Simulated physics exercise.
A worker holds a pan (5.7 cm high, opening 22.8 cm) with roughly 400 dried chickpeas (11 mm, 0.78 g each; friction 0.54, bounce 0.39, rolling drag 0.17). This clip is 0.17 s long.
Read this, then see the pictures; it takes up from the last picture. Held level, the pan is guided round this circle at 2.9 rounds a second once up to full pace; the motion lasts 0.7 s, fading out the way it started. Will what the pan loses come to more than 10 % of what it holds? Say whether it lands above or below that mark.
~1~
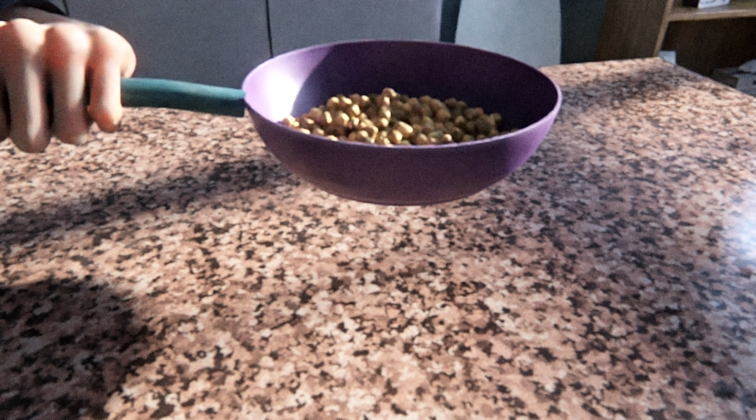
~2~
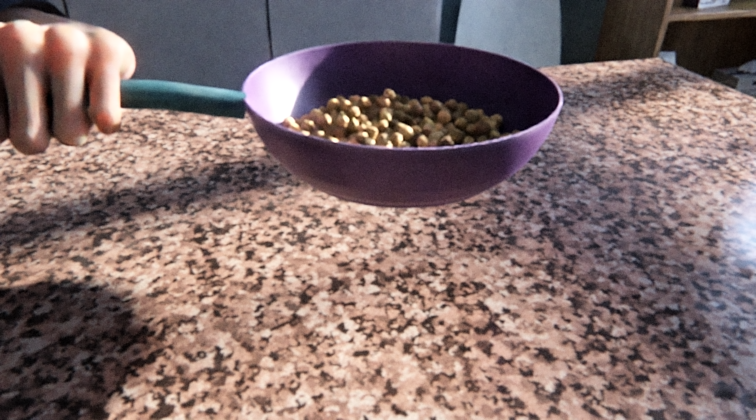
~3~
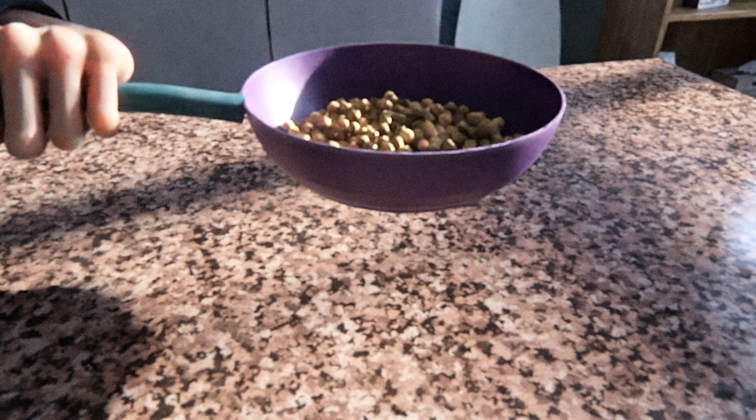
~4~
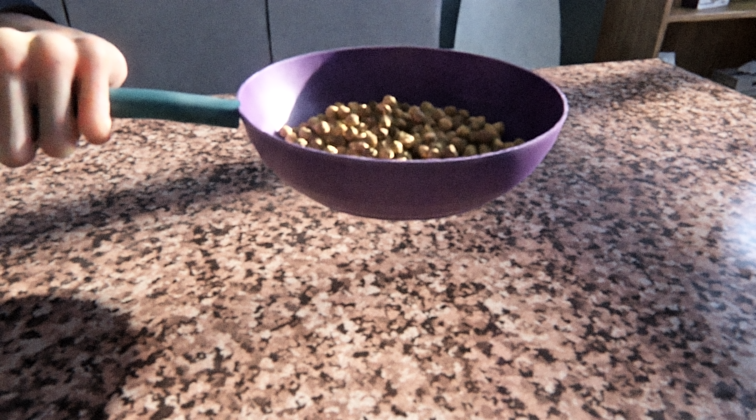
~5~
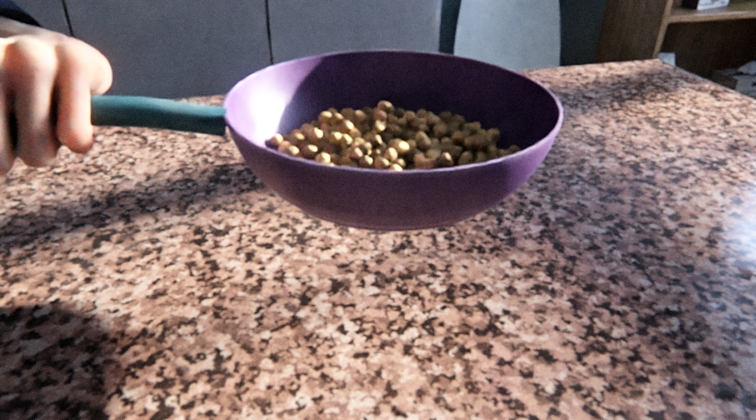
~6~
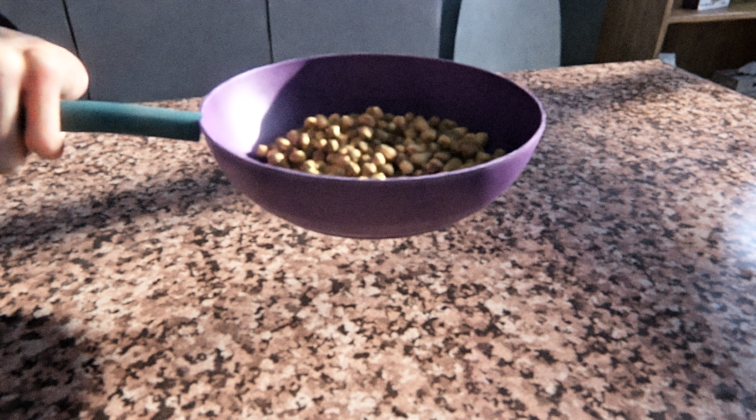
The share lands below the mark.
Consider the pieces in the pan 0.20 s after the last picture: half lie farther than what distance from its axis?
About 6.0 cm.
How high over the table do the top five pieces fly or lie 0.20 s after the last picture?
Around 13 cm above the table.
Then, 0.20 s after the last picture, pan 100 %; middle of the pieces not yet landed near (325, 130).
Then, 0.37 s after the last picture, pan 100 %; middle of the pieces not yet landed near (383, 137).
Then, 0.52 s after the last picture, pan 100 %; middle of the pieces not yet landed near (353, 147).
Then, 0.67 s after the last picture, pan 100 %; middle of the pieces not yet landed near (350, 147).
In the end, pan 100 %.
